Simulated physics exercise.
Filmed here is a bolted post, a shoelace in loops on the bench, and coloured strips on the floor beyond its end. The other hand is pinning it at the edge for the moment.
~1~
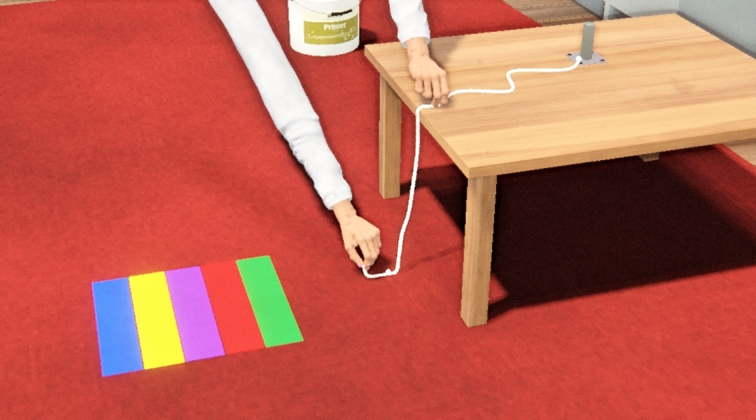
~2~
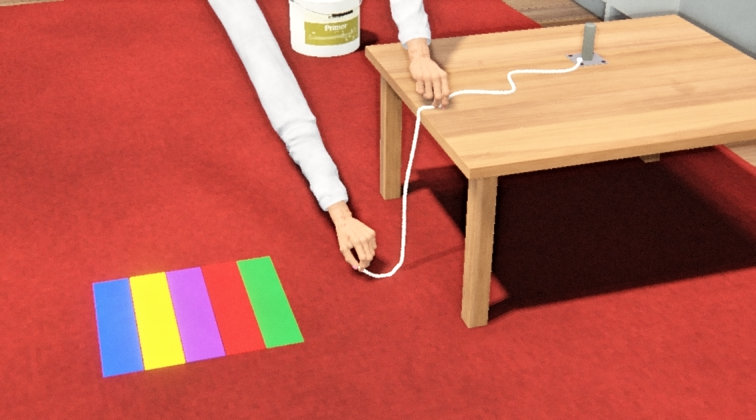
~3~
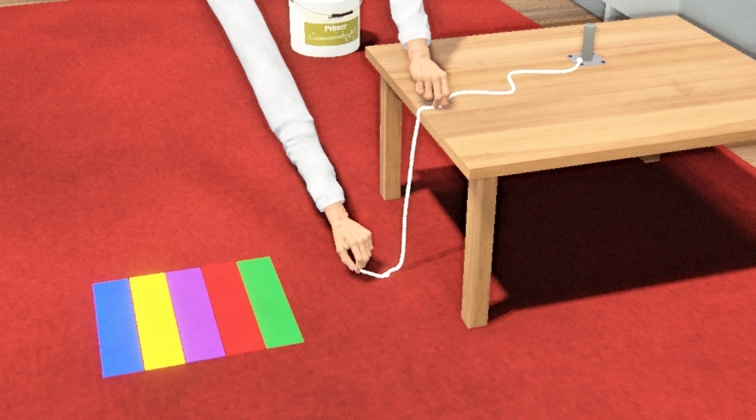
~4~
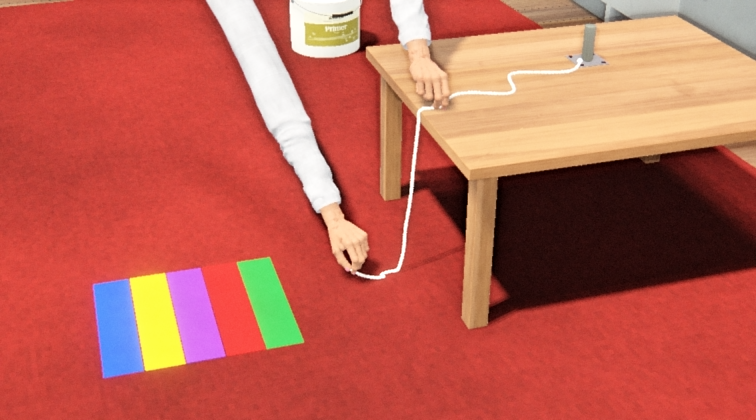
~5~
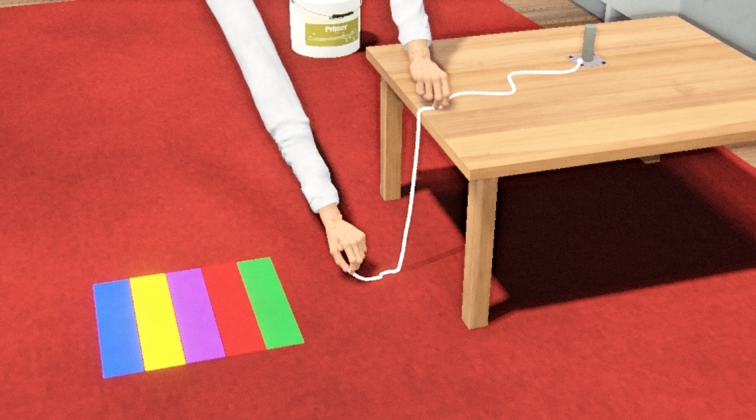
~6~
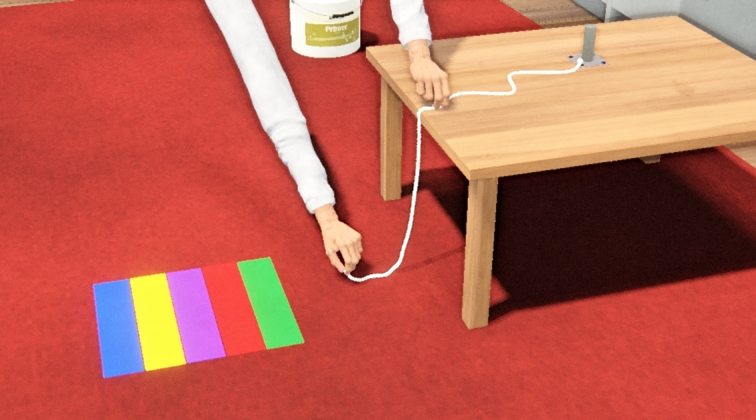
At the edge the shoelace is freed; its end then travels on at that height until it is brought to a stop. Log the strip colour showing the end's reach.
Reach: Purple strip.
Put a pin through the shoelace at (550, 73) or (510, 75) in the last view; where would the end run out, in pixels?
About (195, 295) and (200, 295).
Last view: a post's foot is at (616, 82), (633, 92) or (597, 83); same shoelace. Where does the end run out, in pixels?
Estimated pixels per try: (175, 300); (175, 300); (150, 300).
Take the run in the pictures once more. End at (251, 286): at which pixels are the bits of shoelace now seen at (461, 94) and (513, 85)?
Roughly (425, 101) for one and roughly (483, 85) for the other.
Early on, end near (251, 286); over green.
Midway, end near (208, 293); over purple.
At the end of the slack, end near (184, 297); over purple. It gets as far as the purple strip.
